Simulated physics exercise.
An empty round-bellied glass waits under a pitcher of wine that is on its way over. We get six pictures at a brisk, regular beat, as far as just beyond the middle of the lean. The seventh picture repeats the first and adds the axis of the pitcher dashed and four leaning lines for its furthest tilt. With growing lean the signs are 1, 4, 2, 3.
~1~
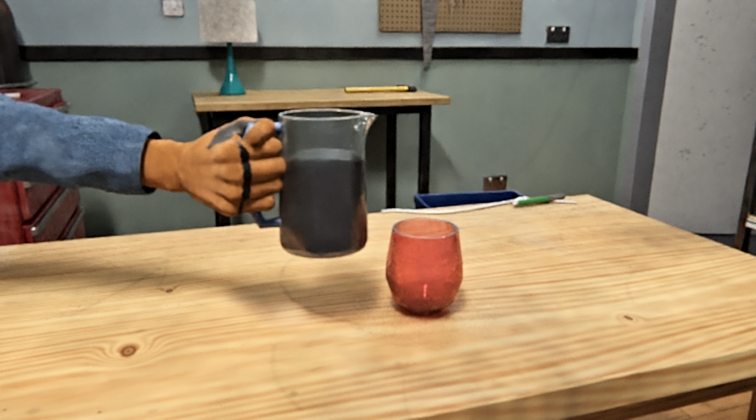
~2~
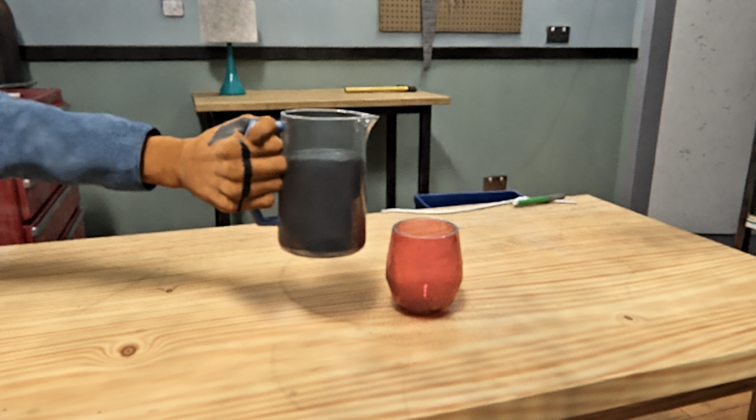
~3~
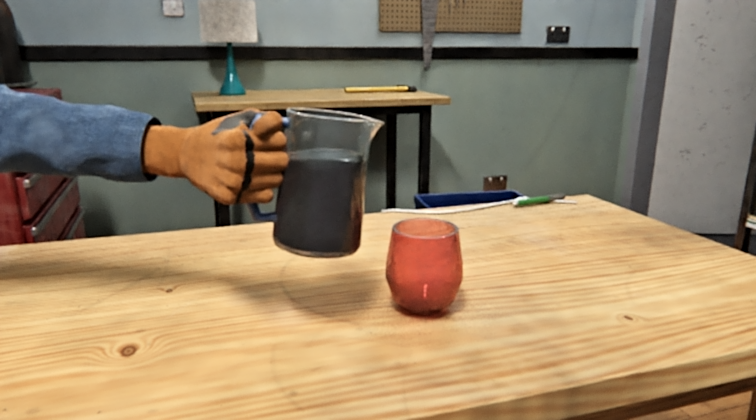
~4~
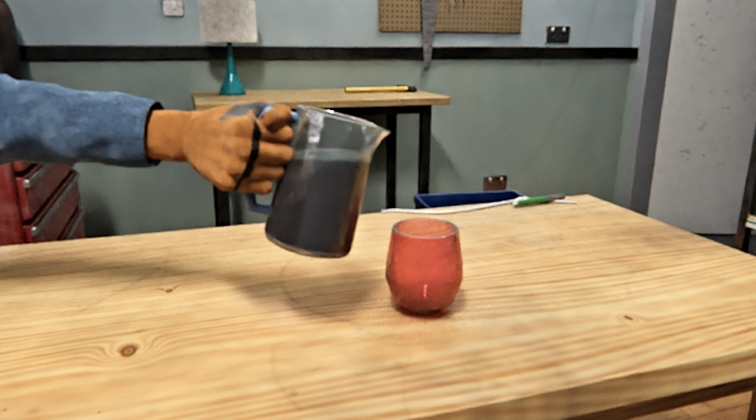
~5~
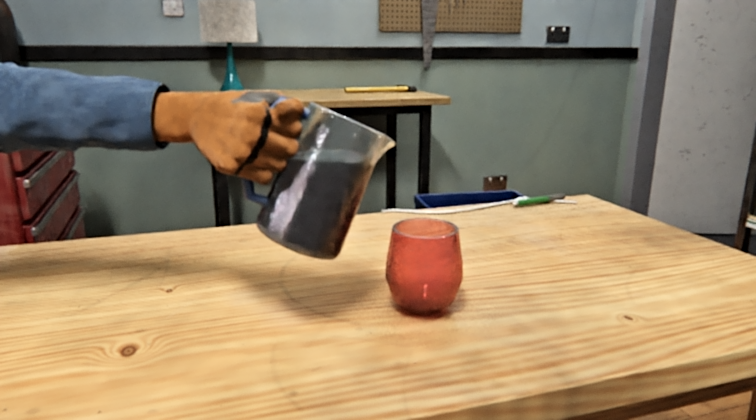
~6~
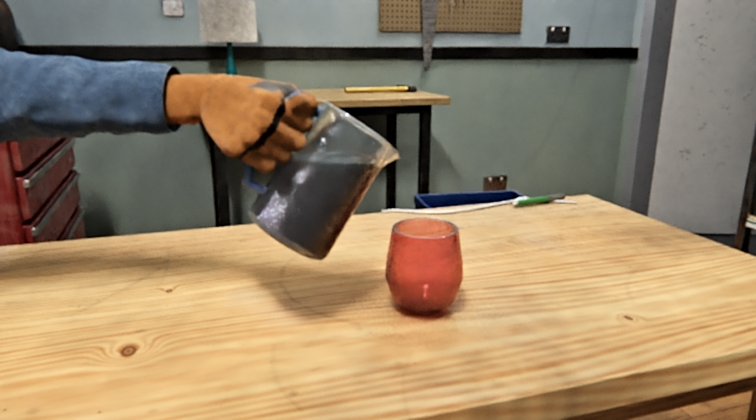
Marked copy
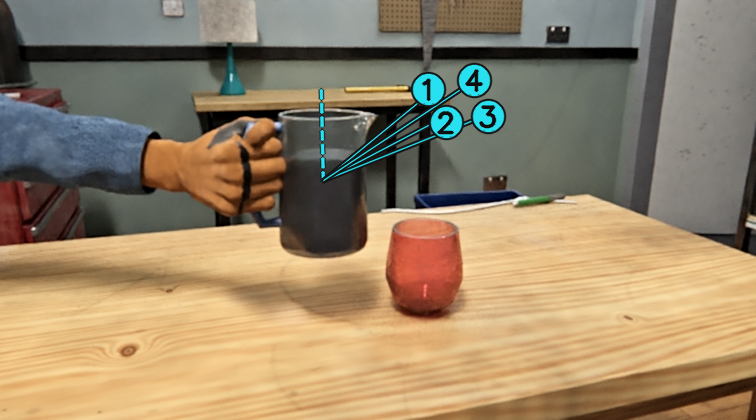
In a workshop, an orange-gloved hand holds a clear pitcher of dark liquid upright above a wooden table, beside a reddish round-bellied glass, then tilts it steadily to the right, its lip lowering while no liquid leaves.
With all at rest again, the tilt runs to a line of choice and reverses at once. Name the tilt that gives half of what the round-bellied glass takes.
Go for 3.
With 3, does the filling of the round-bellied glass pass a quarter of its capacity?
Yes.
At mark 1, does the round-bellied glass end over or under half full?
Under half.
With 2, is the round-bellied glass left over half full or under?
Under.
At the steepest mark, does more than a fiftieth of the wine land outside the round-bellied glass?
No.
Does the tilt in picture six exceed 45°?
No, it does not.
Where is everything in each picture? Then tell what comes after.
Upright, lip at (375, 115); rim of the round-bellied glass round (425, 227); nothing has left yet.
Upright, lip at (377, 117); nothing has left yet.
Tipped about 7°, lip at (382, 122); nothing has left yet.
Tipped about 15°, lip at (388, 131); nothing has left yet.
Tipped about 25°, lip at (395, 142); nothing has left yet.
Tipped about 35°, lip at (399, 156); nothing has left yet.
On the marked copy, 1 at (417, 103); 2 at (428, 125); 3 at (471, 121); 4 at (460, 89).
With 1, the round-bellied glass ends with about 12 % of what it can hold.
With 2, the round-bellied glass ends with about 34 % of what it can hold.
With 3, the round-bellied glass ends with about 50 % of what it can hold.
With 4, the round-bellied glass ends with about 22 % of what it can hold.
